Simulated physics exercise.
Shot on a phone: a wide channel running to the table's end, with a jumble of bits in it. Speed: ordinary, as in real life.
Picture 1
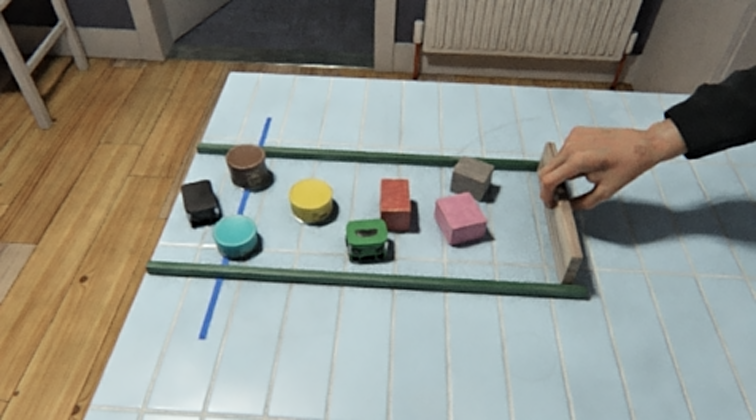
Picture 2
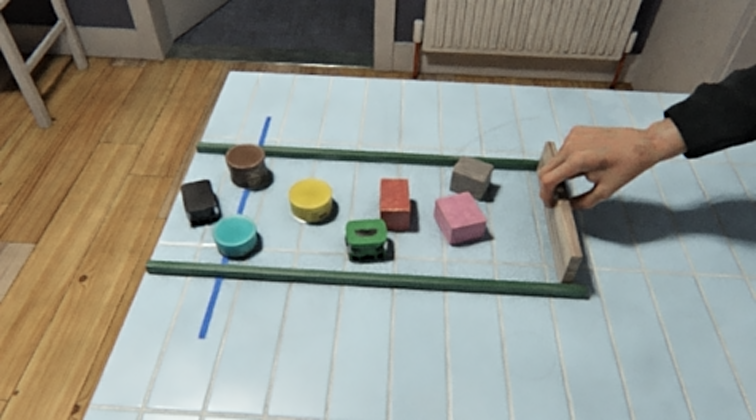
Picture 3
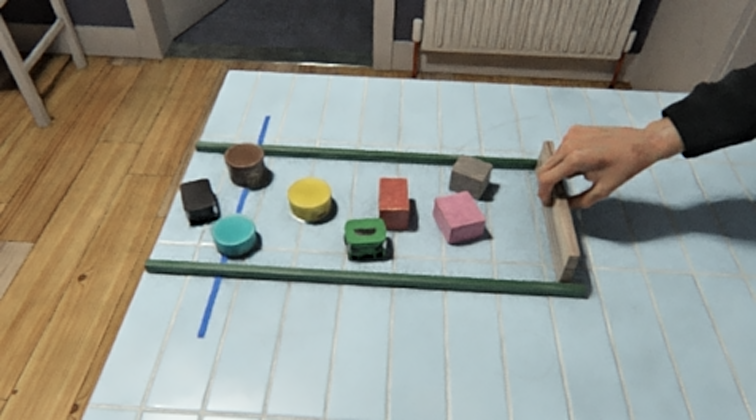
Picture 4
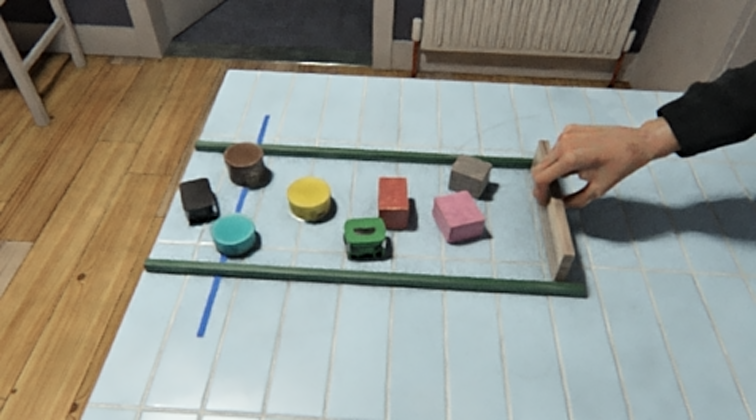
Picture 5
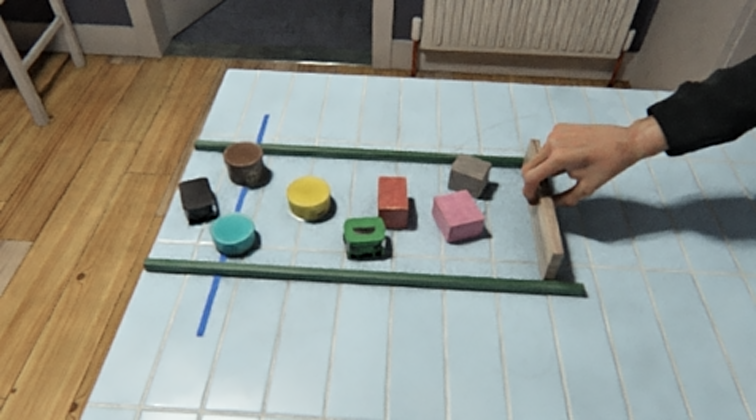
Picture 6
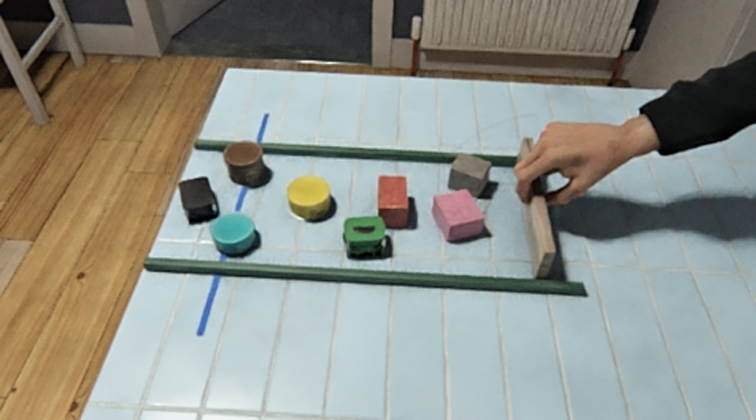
On a tiled tabletop, a hand slides a wooden board slightly left toward scattered blocks.
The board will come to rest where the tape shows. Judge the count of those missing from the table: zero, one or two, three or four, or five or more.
My judgement: One or two.
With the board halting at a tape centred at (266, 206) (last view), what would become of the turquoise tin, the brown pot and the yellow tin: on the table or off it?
Here the turquoise tin is not lost; the brown pot is not lost; last, the yellow tin is not lost.
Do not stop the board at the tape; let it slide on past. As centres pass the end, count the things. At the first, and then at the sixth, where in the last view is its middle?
The middle sits near (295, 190) at the first moment and near (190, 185) at the second.
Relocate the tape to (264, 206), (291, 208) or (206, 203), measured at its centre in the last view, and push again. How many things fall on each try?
Per try in turn: 1, 0, 5.
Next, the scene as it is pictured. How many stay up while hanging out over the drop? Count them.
The tally is 2.
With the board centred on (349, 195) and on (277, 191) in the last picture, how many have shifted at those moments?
Counts: 5 and 8.
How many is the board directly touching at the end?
Count: 3.
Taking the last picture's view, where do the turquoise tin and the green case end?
One ends up near (168, 230) and the other near (210, 226).
Soon after, none off yet; black case at rest near (198, 200); brown pot at rest near (245, 164); turquoise tin at rest near (234, 234).
At rest, the number that fall off is one or two; fallen, yellow tin and black case.
